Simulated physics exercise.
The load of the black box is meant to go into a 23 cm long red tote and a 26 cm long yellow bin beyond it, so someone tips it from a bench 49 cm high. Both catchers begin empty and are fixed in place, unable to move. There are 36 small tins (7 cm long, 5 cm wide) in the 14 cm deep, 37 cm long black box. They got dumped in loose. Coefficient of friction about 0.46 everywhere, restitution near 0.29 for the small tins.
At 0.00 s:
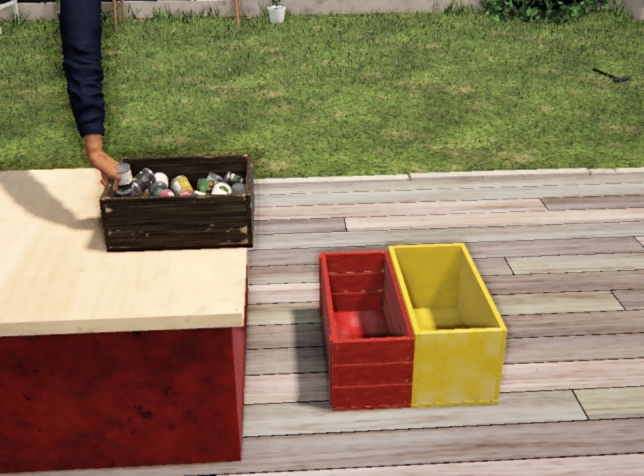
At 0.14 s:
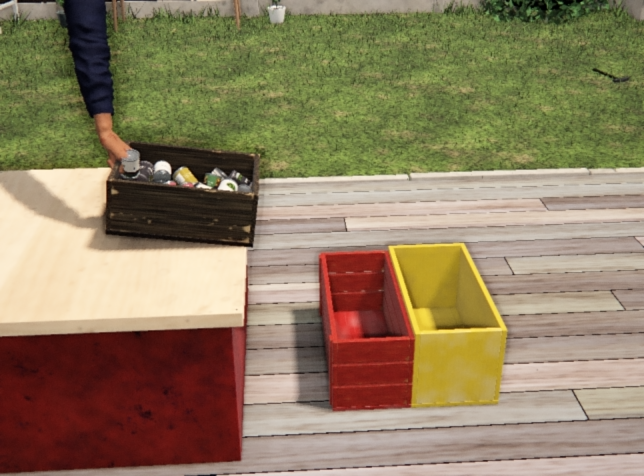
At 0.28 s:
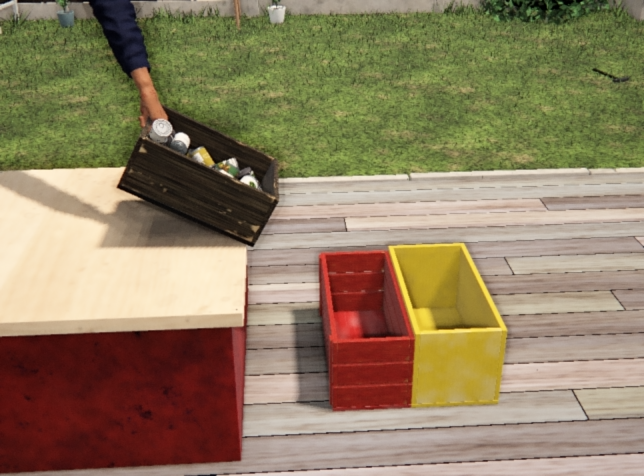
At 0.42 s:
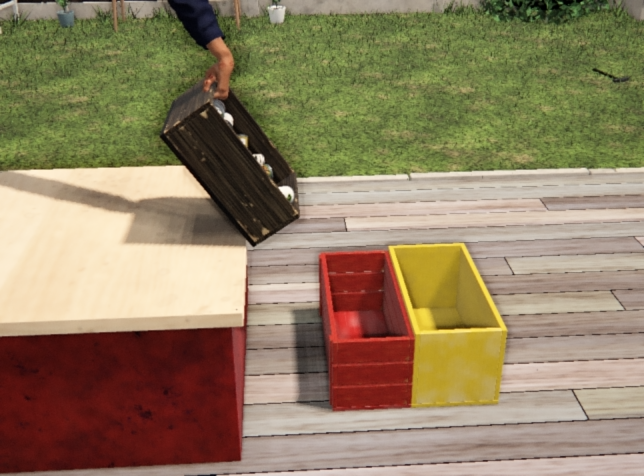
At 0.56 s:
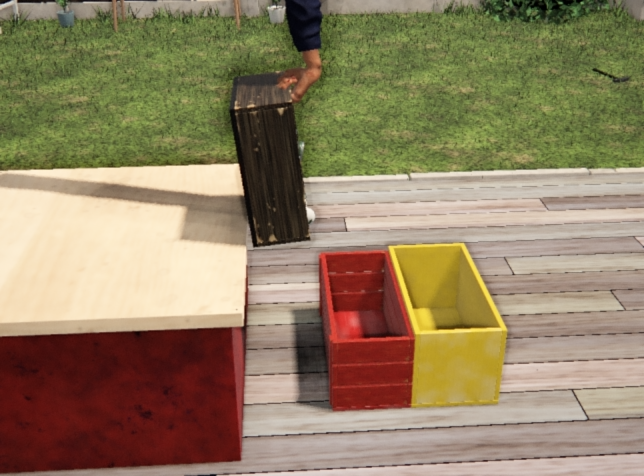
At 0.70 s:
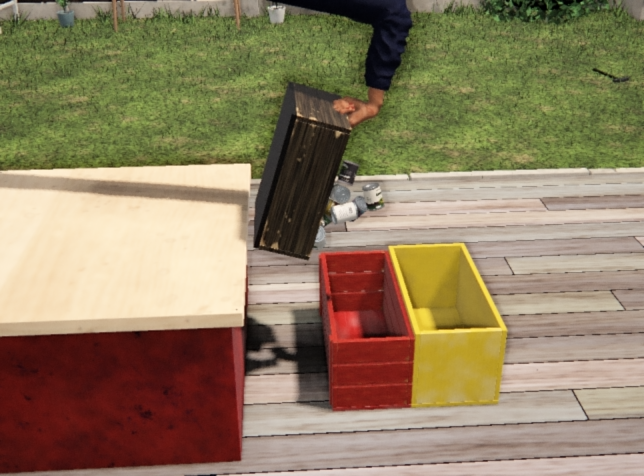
The clip shows a hand tilting a black box of small tins on a bench clockwise until it passes upright, moving it right, and several tins tumble out above a red tote and a yellow bin standing side by side.
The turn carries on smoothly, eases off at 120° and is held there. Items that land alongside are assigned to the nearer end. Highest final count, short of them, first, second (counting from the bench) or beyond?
It is nearer.
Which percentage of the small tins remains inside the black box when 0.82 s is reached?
Some 45 per cent.
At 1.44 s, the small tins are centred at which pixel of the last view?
Around (370, 346).
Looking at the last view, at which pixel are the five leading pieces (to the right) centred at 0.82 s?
At about (404, 272).
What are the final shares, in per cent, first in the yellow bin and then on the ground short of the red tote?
I'd put it at about 15 percent, then about 5 percent.
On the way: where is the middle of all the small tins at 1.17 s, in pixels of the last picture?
Centre estimate - approximately (369, 340).
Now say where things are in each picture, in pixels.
In the first frame (each is followed by its nearest rim corner in this view), black box, (105, 198); yellow bin, (420, 332); 0° from level; none out.
Black box, (112, 180); 8° from level, in the second frame.
Black box, (145, 138); 29° from level, in the third frame.
Black box, (212, 105); 56° from level, in the fourth frame.
Black box, (293, 106); 84° from level, in the fifth frame.
Black box, (350, 134); yellow bin, (420, 332); 107° from level; 9 out, in the sixth frame.
After 0.82 s, tilt 118°; 16 still in the black box, 1 in the red tote and 19 in the air.
After 0.97 s, tilt 120°; 3 still in the black box, 14 in the red tote, 5 in the yellow bin and 14 in the air.
After 1.17 s, tilt 120°; 26 in the red tote, 5 in the yellow bin and 5 in the air.
Outcome (at 1.44 s), 30 in the red tote, 5 in the yellow bin and 1 on the ground short of the red tote.
